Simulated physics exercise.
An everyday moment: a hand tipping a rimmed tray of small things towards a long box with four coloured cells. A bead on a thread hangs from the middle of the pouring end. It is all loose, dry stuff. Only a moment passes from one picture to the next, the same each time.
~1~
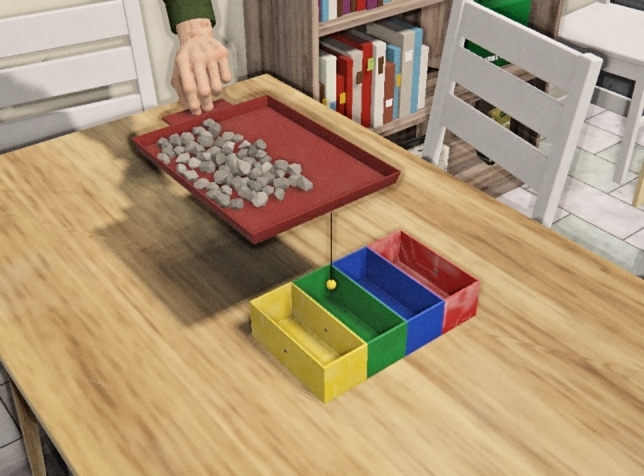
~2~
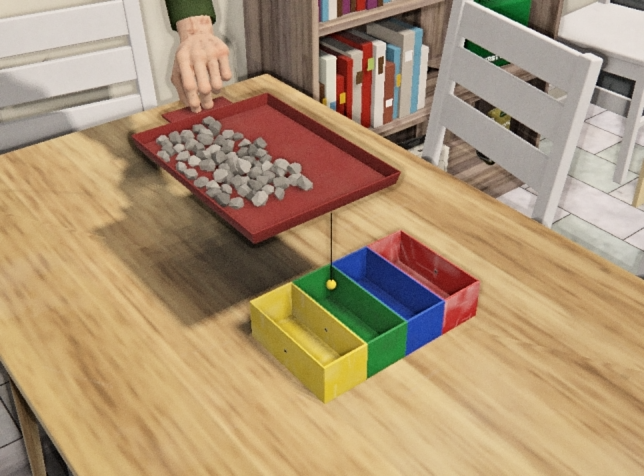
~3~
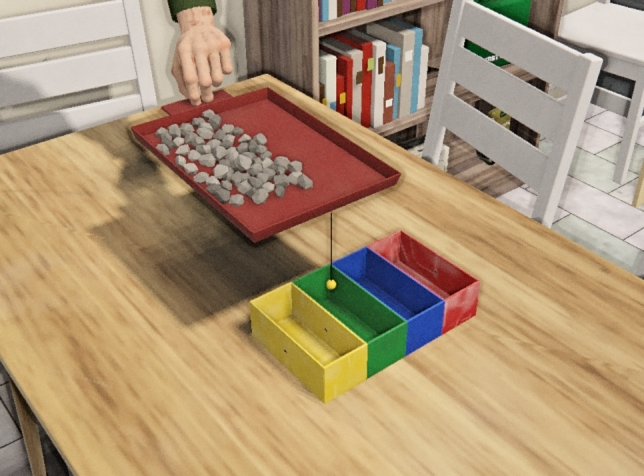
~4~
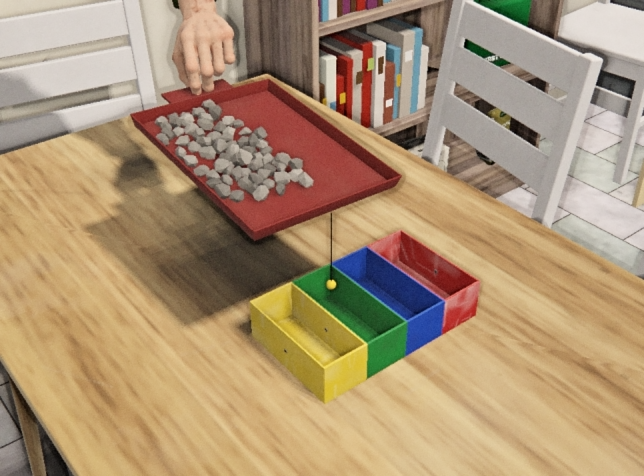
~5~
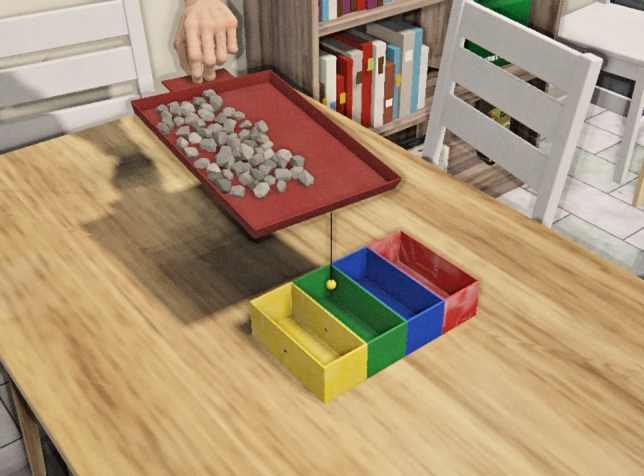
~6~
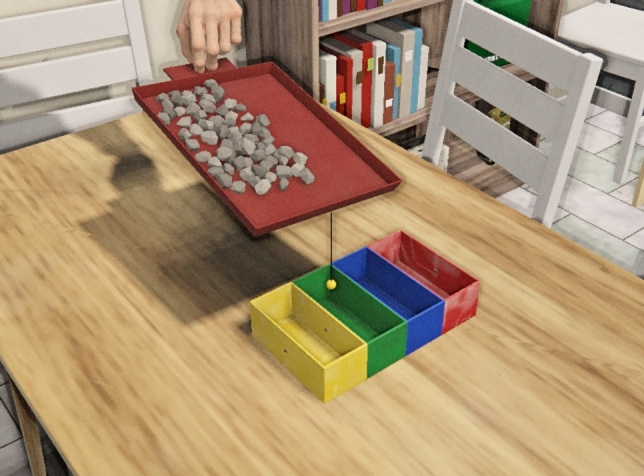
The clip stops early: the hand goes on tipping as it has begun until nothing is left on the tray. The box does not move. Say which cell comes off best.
It favours the blue compartment.
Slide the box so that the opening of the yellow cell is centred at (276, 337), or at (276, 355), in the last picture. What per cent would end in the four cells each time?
The first gives 90 %, the second 80 %.
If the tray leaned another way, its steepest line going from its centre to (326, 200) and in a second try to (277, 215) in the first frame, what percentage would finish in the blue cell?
In turn 30 and 0 in a hundred.
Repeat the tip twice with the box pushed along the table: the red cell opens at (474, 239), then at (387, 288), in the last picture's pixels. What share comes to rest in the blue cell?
First some 0, then 20 per cent.
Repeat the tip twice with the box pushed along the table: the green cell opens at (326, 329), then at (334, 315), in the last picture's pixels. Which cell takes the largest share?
One: The cell in red. Two: That red cell.
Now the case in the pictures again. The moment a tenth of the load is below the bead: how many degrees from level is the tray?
Near 65 degrees.
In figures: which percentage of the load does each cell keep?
Yellow cell: 0 %, green cell: 20 %, blue cell: 50 %, red cell: 20 %.
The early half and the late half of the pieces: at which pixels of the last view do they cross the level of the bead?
At about (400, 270), then at (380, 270).
Shortly afterwards, tray tipped steeply; the bulk on the tray; only a few in the red cell; a little falling or outside the box.
Next, tray tipped right over; near half on the tray; a little in the red cell; a little in the blue cell; a little in the green cell; only a few in the yellow cell; a little falling or outside the box.
Some moments later, tray tipped past a quarter turn; near half in the blue cell; near a quarter in the red cell; near a quarter in the green cell; a little in the yellow cell; only a few falling or outside the box.
In the end, tray tipped past a quarter turn; near half in the blue cell; near a quarter in the red cell; near a quarter in the green cell; a little in the yellow cell; only a few outside the box.
